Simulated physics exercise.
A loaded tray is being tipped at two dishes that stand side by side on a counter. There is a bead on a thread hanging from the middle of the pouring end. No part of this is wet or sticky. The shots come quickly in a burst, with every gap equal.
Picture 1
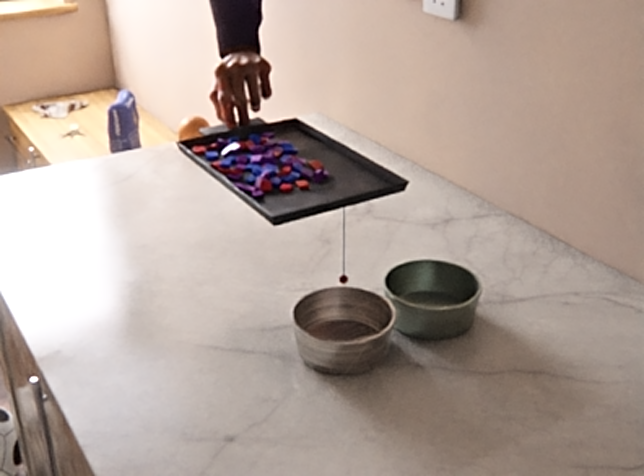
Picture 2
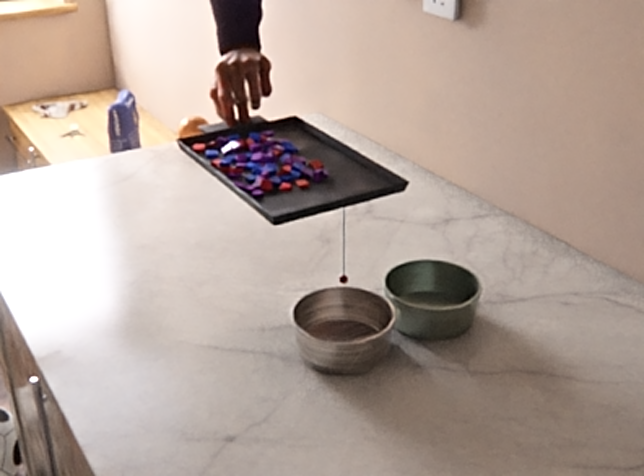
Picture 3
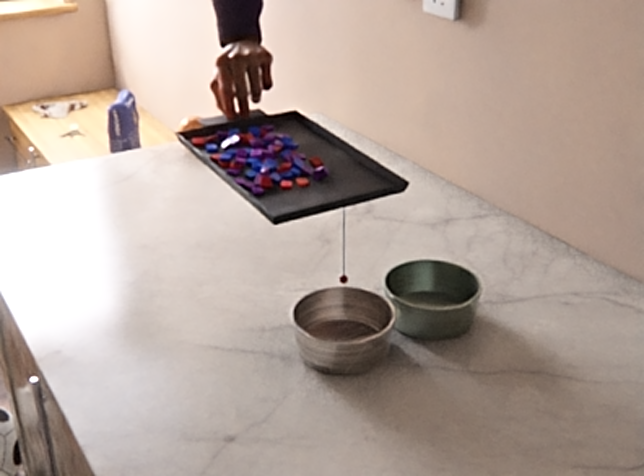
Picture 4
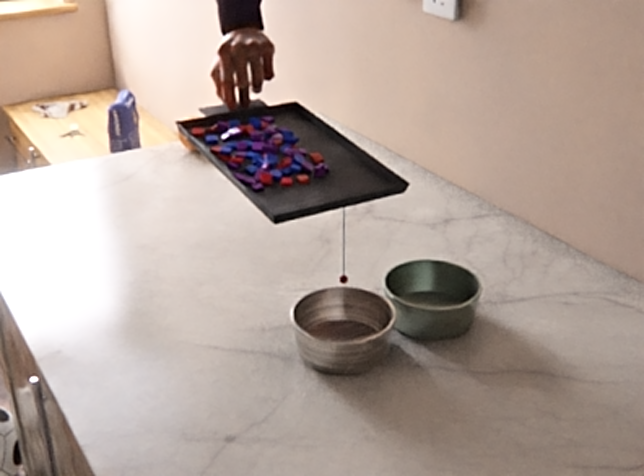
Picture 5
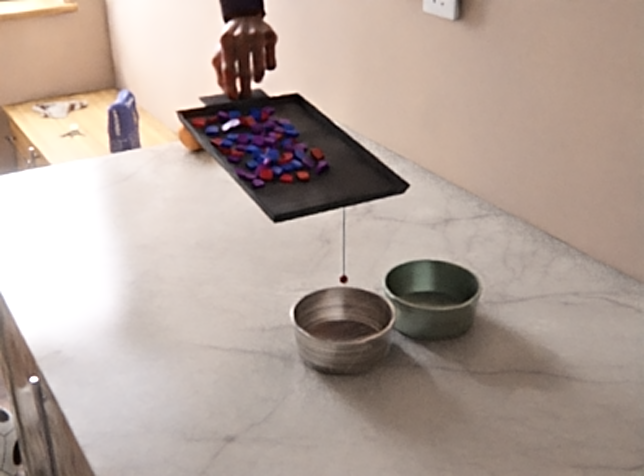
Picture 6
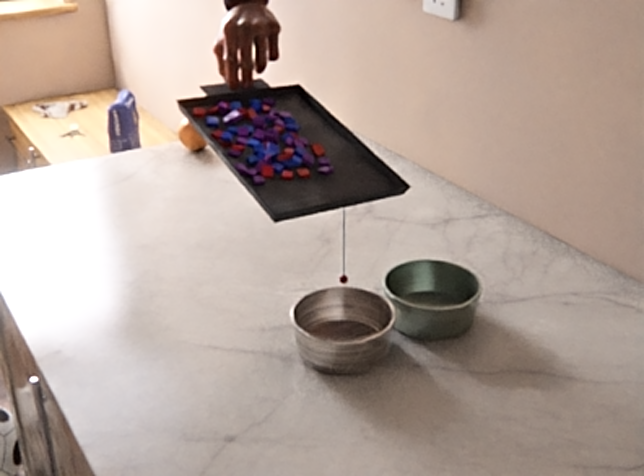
Black tray of blue, purple and red mosaic tiles tilting gradually as a hand raises its far end above two bowls.
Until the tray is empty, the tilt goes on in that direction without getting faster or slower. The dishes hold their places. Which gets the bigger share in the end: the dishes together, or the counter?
The dishes get the bigger share.
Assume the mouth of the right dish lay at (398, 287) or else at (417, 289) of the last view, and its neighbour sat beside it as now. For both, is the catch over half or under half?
The bulk of it, then the bulk of it.
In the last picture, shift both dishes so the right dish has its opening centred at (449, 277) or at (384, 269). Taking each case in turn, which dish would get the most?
For the two places in order: The leftward one, the rightward one.
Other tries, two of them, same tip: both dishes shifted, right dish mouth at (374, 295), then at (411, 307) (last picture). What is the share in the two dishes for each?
First placement: Some 80 %; second placement: Some 60 %.
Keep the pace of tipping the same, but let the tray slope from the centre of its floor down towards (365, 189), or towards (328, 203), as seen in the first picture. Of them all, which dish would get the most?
So, first the right-side one, then the left-side one.
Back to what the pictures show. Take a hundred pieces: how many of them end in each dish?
Left dish 30 per cent; right dish 50 per cent.
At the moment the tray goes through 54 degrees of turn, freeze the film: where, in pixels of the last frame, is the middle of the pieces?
Somewhere about pixel (354, 185).
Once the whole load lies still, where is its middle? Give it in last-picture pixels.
Somewhere around (412, 322) in the final view.
Just after the last frame, tray tipped steeply; almost all on the tray; about a tenth in the air.
A moment on, tray tipped right over; roughly half on the tray; about a tenth in the left dish; roughly a quarter in the right dish; about a tenth outside both; about a tenth in the air.
Further on, tray tipped past a quarter turn; roughly a third in the left dish; roughly half in the right dish; about a tenth outside both.
When it is over, tray tipped past a quarter turn; roughly a third in the left dish; roughly half in the right dish; about a tenth outside both.
